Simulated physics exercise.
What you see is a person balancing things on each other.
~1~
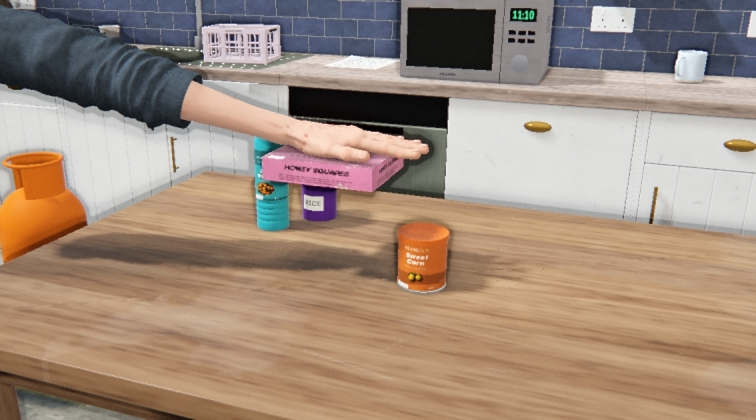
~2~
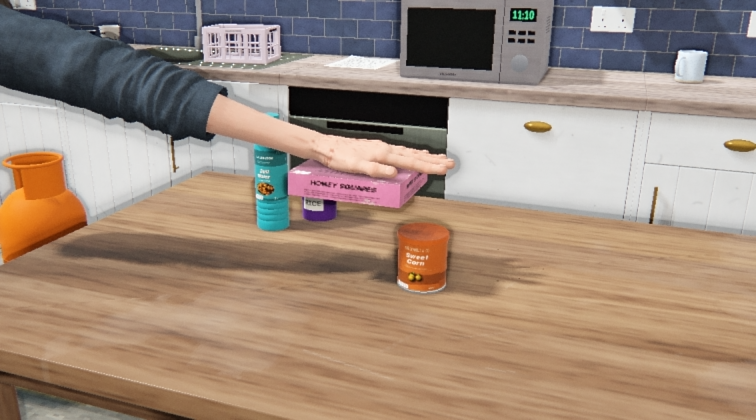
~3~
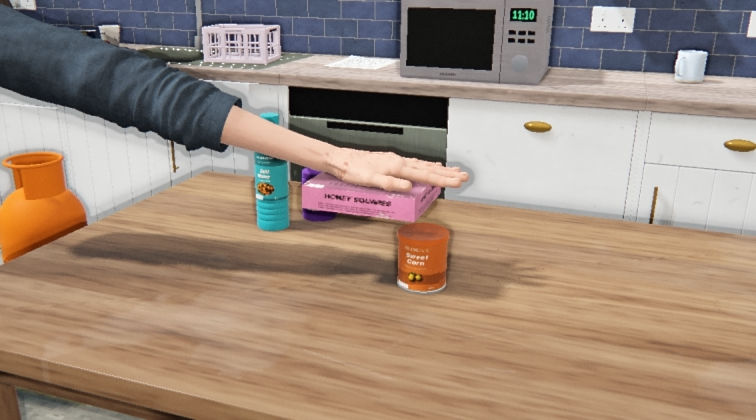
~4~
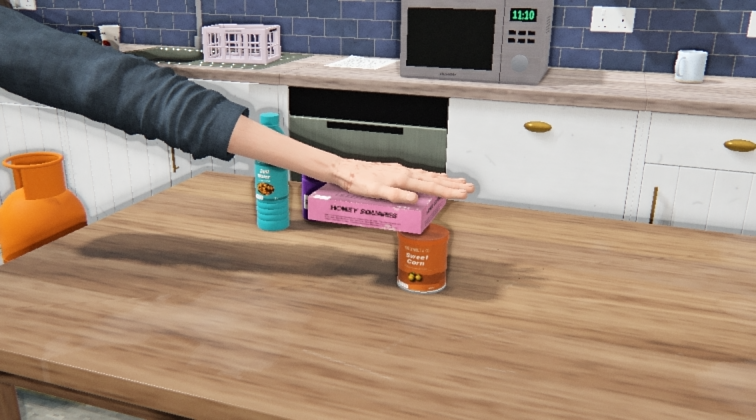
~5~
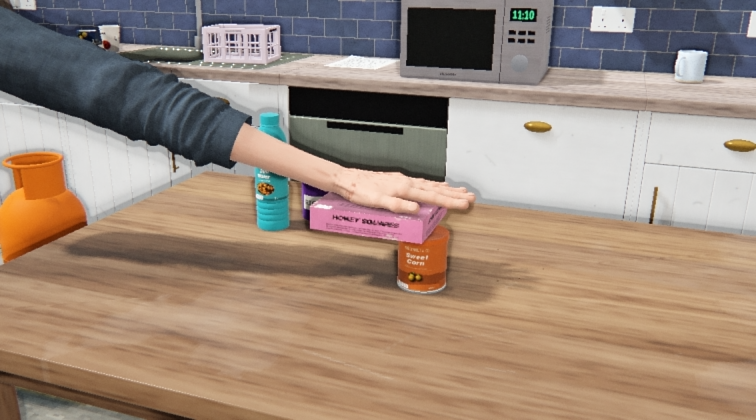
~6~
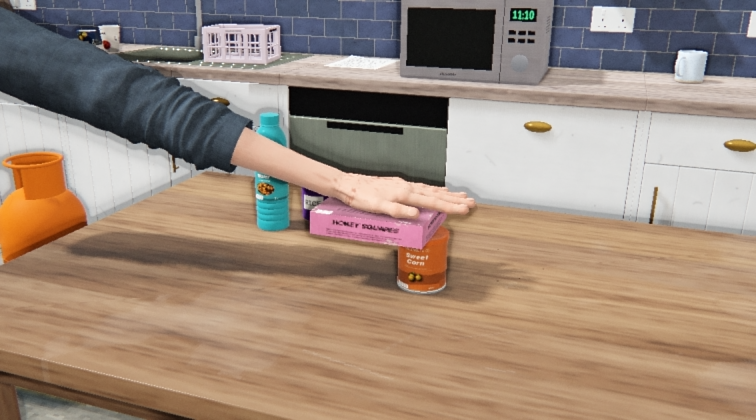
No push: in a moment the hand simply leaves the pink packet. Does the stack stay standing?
Short answer: It's not safe.
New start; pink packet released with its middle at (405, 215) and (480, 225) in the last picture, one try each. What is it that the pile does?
Case 1: Stable. Case 2: Collapse.
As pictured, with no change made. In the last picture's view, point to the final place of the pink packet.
Close to pixel (369, 234).
Then, 0.30 s past the last view, pink packet now fallen.
Then, 0.70 s past the last view, things are still on the move.
Then, 1.50 s past the last view, nothing new.
Then, 2.50 s past the last view, pink packet resting near (370, 234).
Finally, fallen, pink packet; the other 3 still in place. Final places as the last picture's camera would see them, pink packet near (369, 234). The pile comes apart.
